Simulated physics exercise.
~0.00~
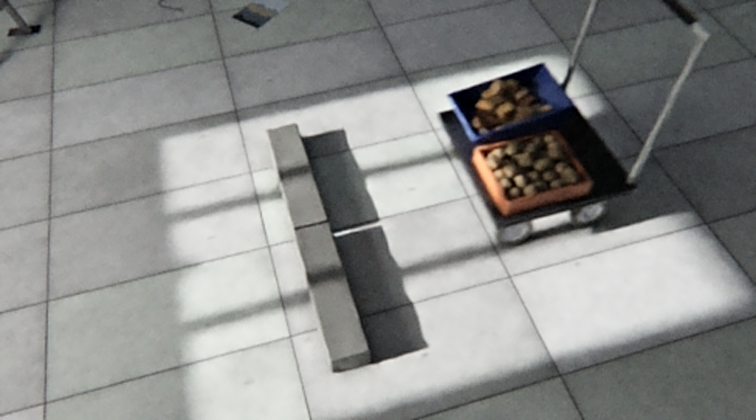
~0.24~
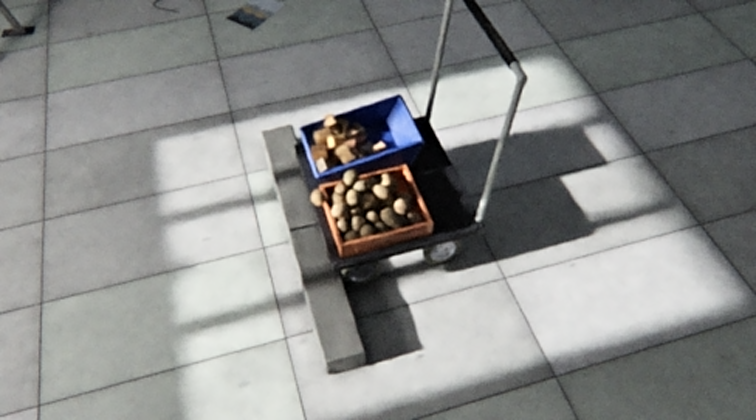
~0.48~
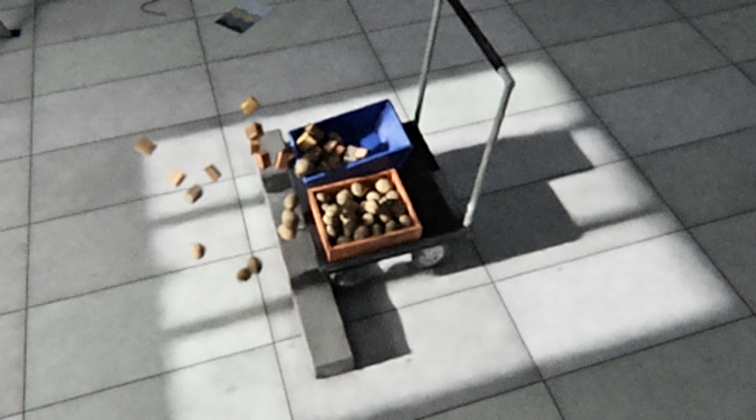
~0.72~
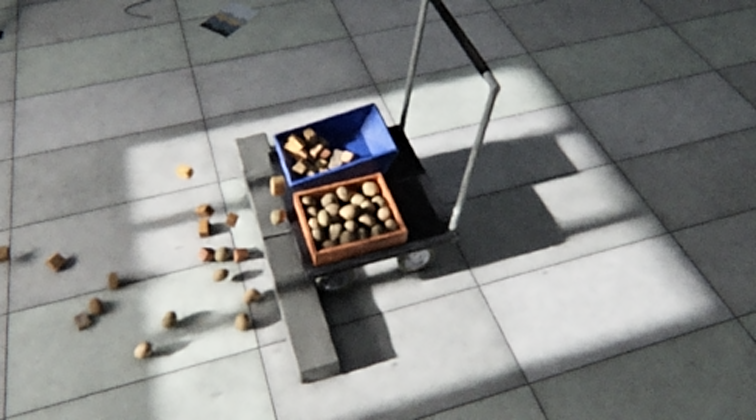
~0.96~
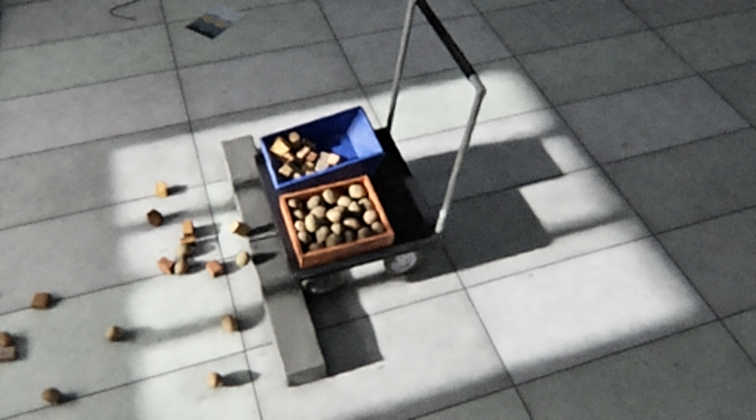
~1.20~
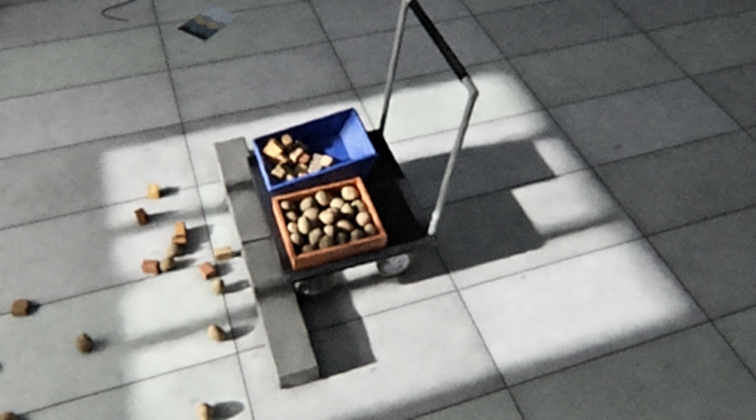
A flatbed trolley carrying a blue tray of wooden blocks and an orange tray of potatoes rolls left across a tiled floor and stops against a low grey kerb. Blocks and potatoes fly over it and scatter on the floor, while both trays stay aboard, still partly filled.
